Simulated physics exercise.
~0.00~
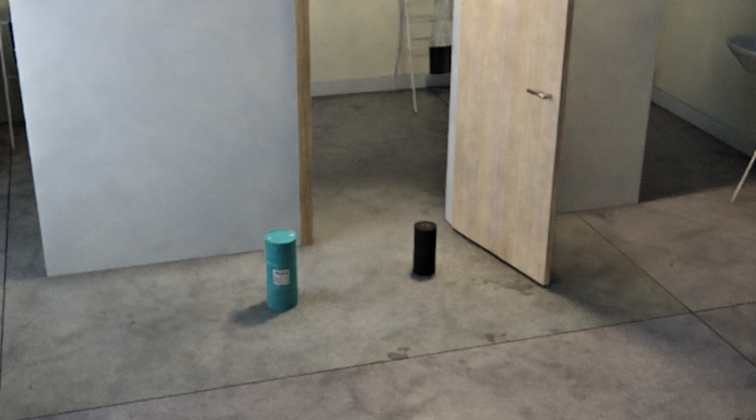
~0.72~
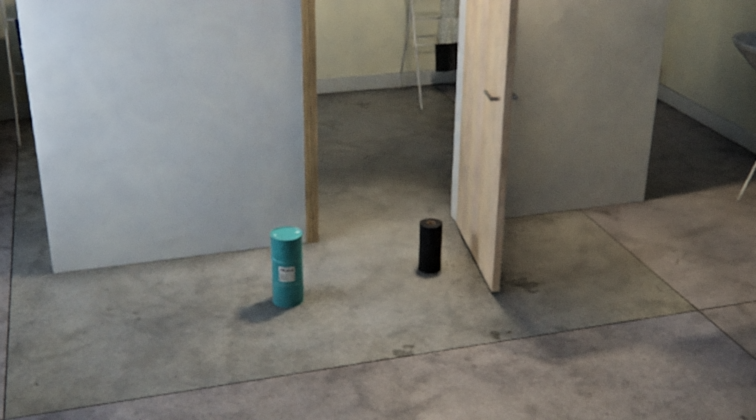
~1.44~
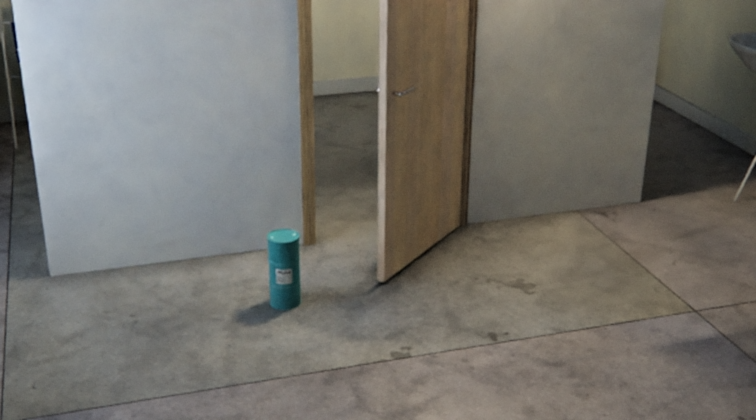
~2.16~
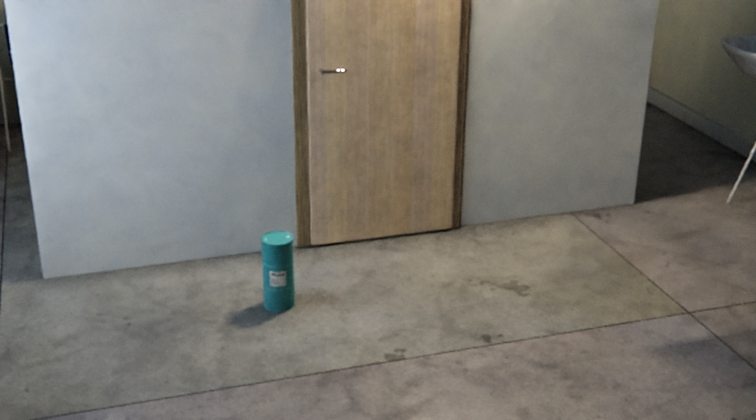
The clip shows an open wooden door in a grey partition, with a turquoise canister and an upright black roll on the floor. The door swings shut, the black roll disappears from view behind it, and the canister remains standing outside the closed door.
